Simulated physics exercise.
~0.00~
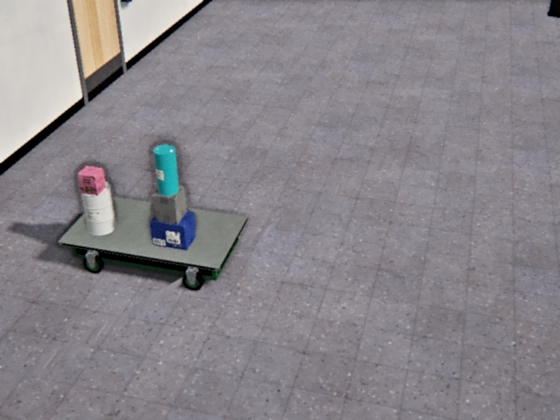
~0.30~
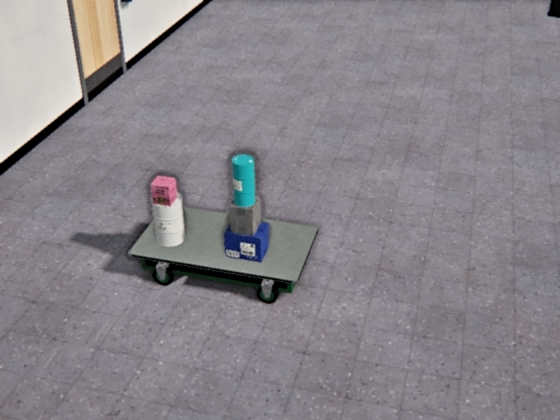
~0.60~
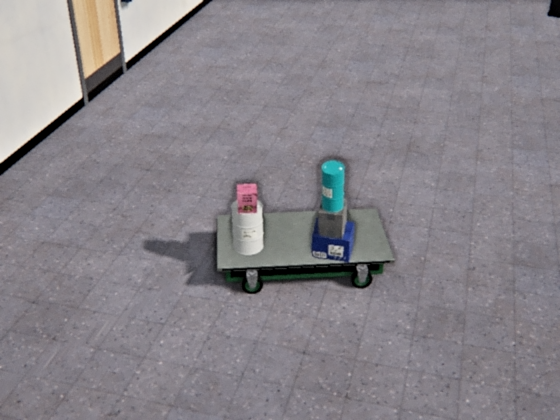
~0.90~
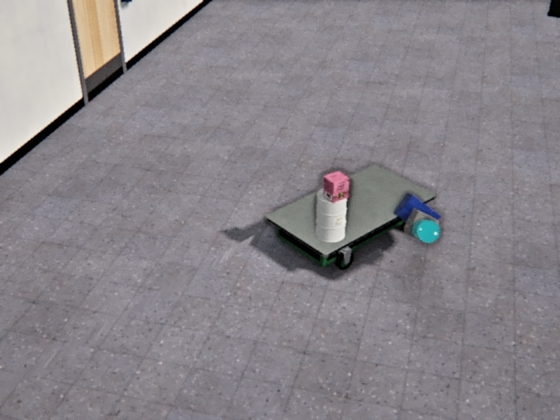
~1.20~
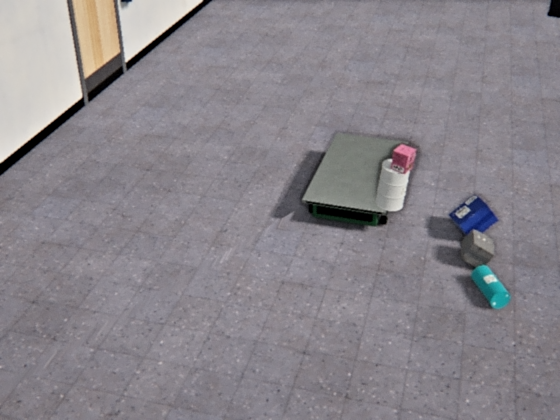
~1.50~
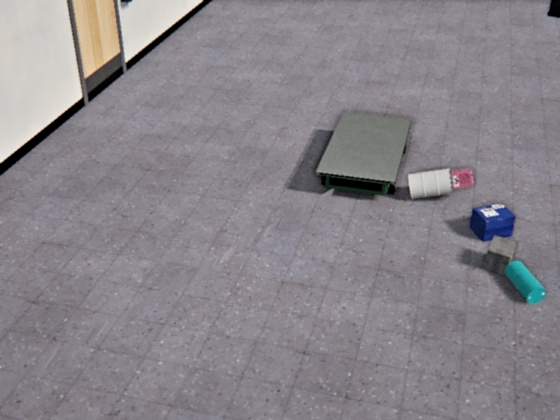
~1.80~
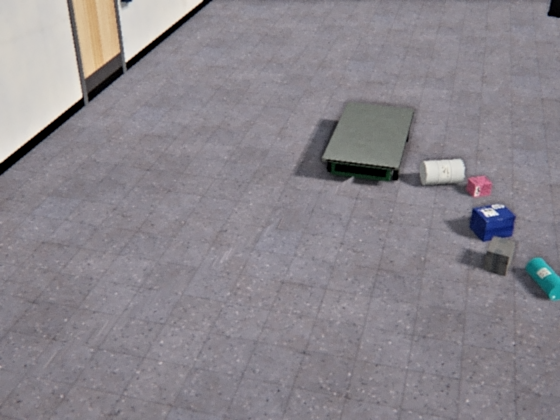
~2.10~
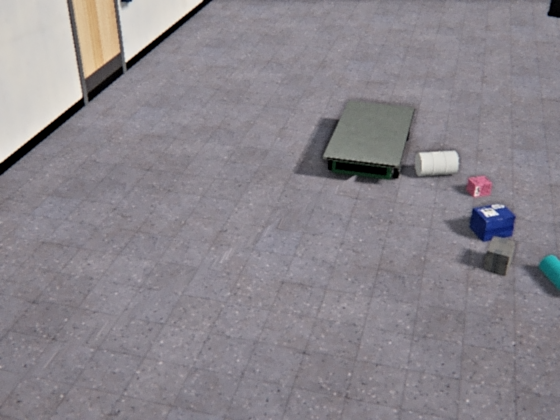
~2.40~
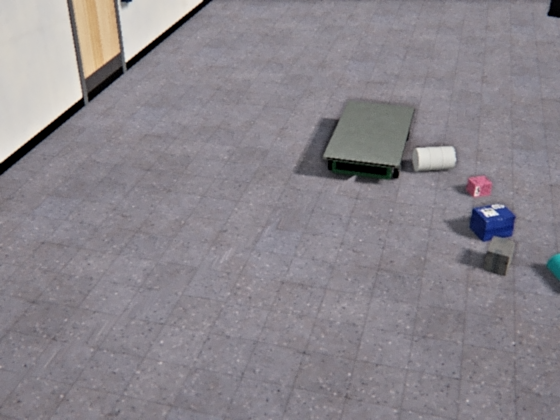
A flat cart rolls right and turns sharply away, spilling all five stacked objects onto the floor.
